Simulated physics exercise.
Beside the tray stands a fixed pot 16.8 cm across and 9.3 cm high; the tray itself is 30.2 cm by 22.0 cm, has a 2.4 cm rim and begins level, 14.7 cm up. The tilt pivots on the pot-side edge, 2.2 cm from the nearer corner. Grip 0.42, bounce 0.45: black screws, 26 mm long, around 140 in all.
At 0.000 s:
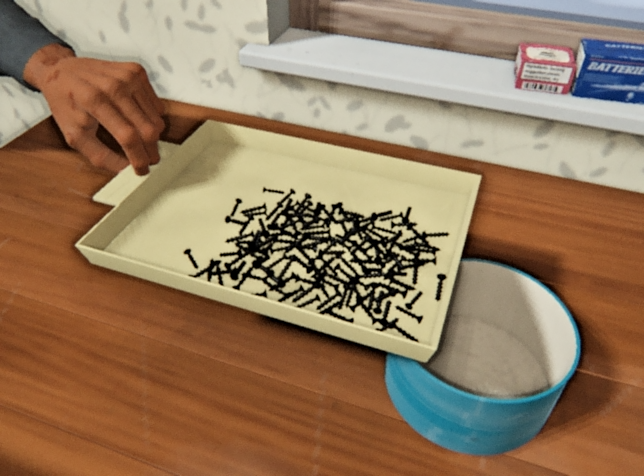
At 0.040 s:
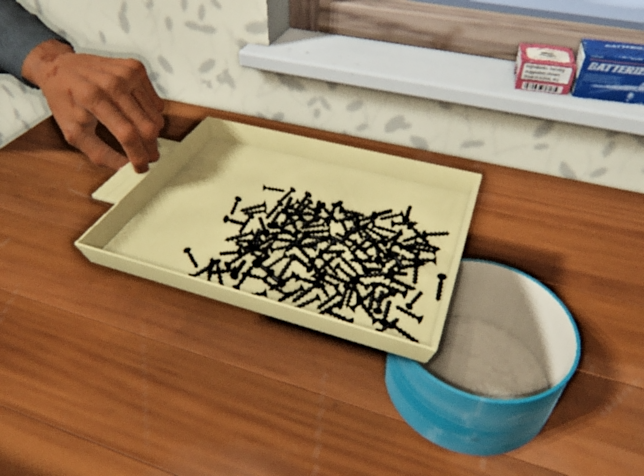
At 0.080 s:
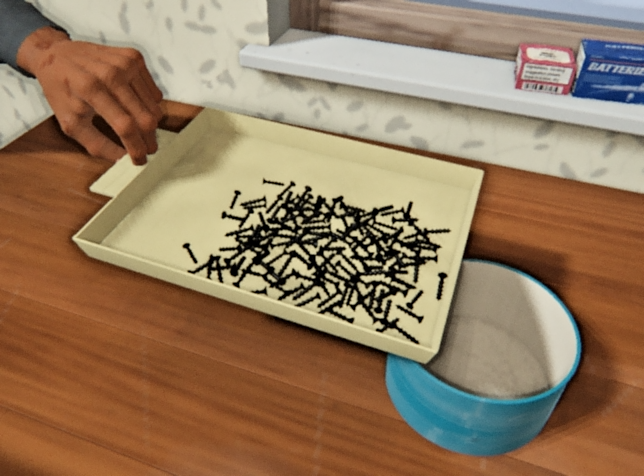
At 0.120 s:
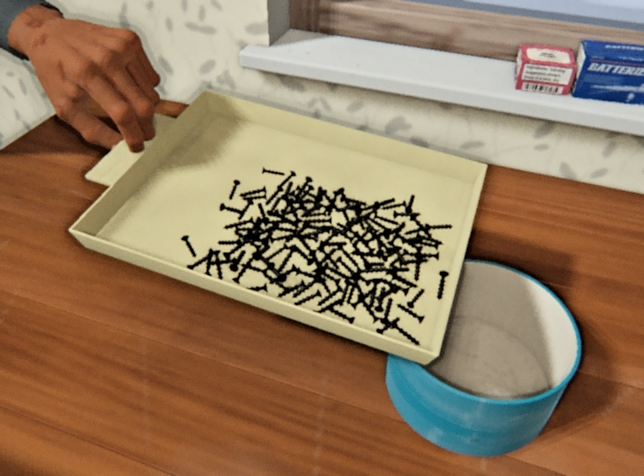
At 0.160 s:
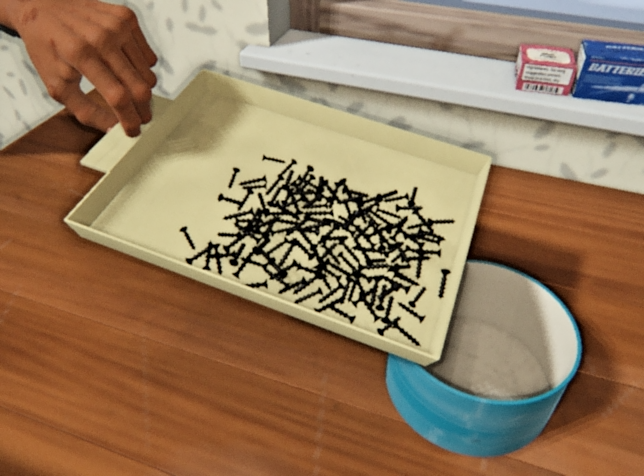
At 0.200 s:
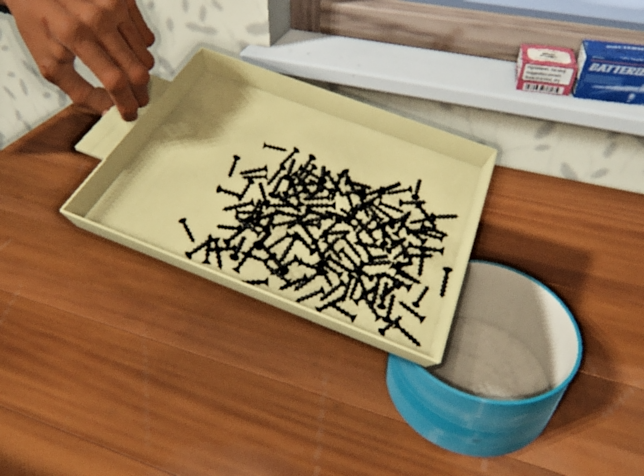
We see a hand at the far left of a shallow cream tray of scattered black screws, on a wooden surface beside a blue pot; the hand raises that side, slowly then faster, and the tray slants toward the pot.
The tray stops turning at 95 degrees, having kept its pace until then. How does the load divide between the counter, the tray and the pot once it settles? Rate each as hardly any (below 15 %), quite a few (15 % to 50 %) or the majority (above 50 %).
I would put it this way: Counter: The majority, tray: Hardly any, pot: Hardly any.
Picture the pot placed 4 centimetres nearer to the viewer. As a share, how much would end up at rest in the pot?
In that case about 25 percent would end up there.
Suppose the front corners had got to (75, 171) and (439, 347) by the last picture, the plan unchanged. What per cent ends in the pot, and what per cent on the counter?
Pot 80; counter 20.
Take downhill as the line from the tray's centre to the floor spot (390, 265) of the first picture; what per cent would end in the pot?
I'd estimate about 60 %.
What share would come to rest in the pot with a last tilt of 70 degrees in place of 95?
That comes out at some 0 per cent.
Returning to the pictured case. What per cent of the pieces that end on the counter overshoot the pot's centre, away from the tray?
Share: Close to 50 %.
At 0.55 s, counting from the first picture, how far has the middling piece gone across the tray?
Displacement on the tray: About 6 cm.
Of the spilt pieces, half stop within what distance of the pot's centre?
About 16 cm from the centre.
After 0.55 s, tilt 54 degrees; the tray holds 100 %, the pot 0 %.
After 0.78 s, tilt 80 degrees; the tray holds 80 %, the pot 0 %.
After 1.13 s, tilt 95 degrees; the tray holds 5 %, the pot 0 %.
By 1.9 s all is still; counter 100 %, tray 0 %, pot 0 %.
